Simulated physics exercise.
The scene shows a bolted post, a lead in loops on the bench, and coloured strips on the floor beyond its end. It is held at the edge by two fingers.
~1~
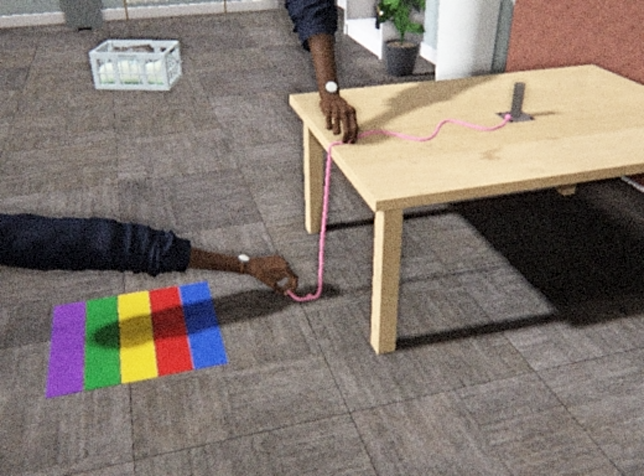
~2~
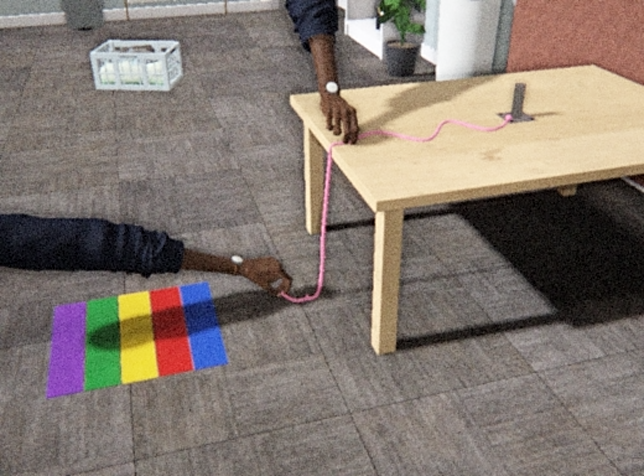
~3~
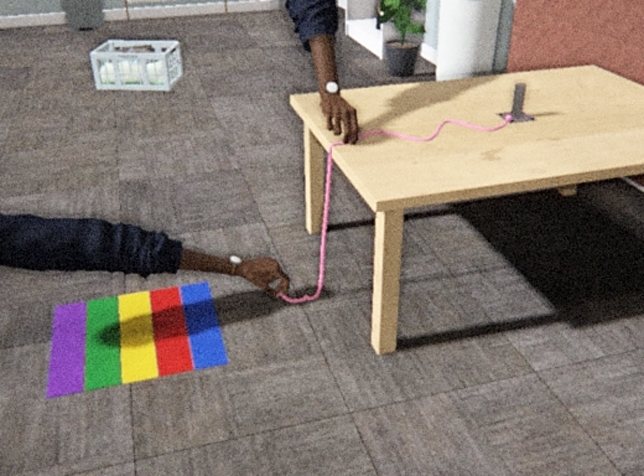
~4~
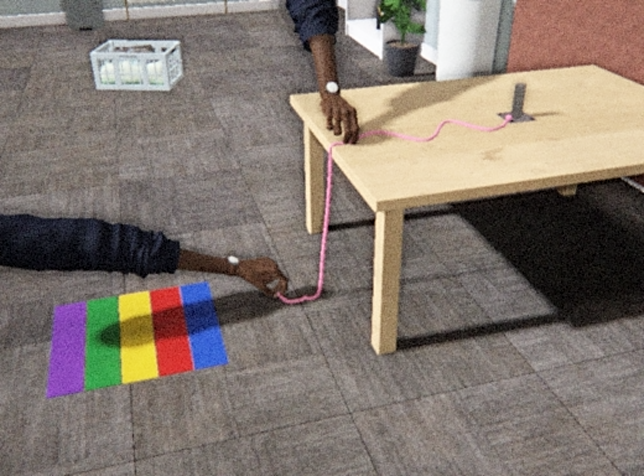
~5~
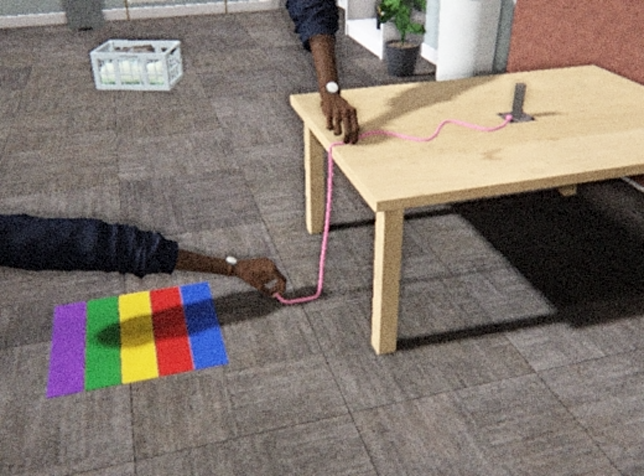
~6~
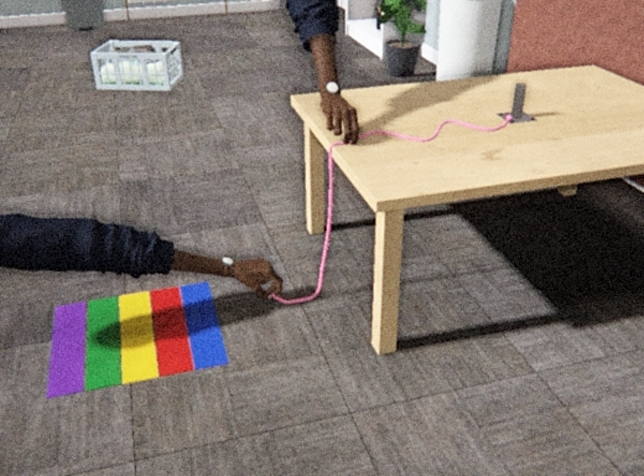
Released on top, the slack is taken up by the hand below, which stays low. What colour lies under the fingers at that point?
Green.
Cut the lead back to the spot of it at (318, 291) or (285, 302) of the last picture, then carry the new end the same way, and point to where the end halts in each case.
It would be at (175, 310) in the first case and at (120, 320) in the second.
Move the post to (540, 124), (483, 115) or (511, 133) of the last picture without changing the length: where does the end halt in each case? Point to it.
Near (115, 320), (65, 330) and (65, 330).
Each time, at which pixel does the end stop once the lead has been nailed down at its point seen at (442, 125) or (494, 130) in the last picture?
Taking the tries in turn, you get (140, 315) and then (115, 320).
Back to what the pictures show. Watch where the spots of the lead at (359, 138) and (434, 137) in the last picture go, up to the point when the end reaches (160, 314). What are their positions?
The first lands at (323, 176), while the second lands at (388, 137).
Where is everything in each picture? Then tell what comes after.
The first frame shows end (288, 291); blue (208, 349); red (174, 355); yellow (138, 362); green (103, 369); purple (65, 376).
The second frame shows end (282, 293); lead through (499, 128) (440, 126) (396, 135) (335, 145) (325, 216) (321, 279).
The third frame shows end (280, 293).
The fourth frame shows end (278, 293); lead through (499, 128) (441, 126) (397, 135) (335, 145) (327, 216) (321, 279).
The fifth frame shows end (277, 294).
The sixth frame shows end (273, 294); lead through (499, 128) (441, 126) (397, 135) (335, 146) (330, 215) (321, 279).
Soon after, end near (160, 314); over red.
Then, end near (122, 320); over yellow.
At full stretch, end near (99, 324); over green. Over green.
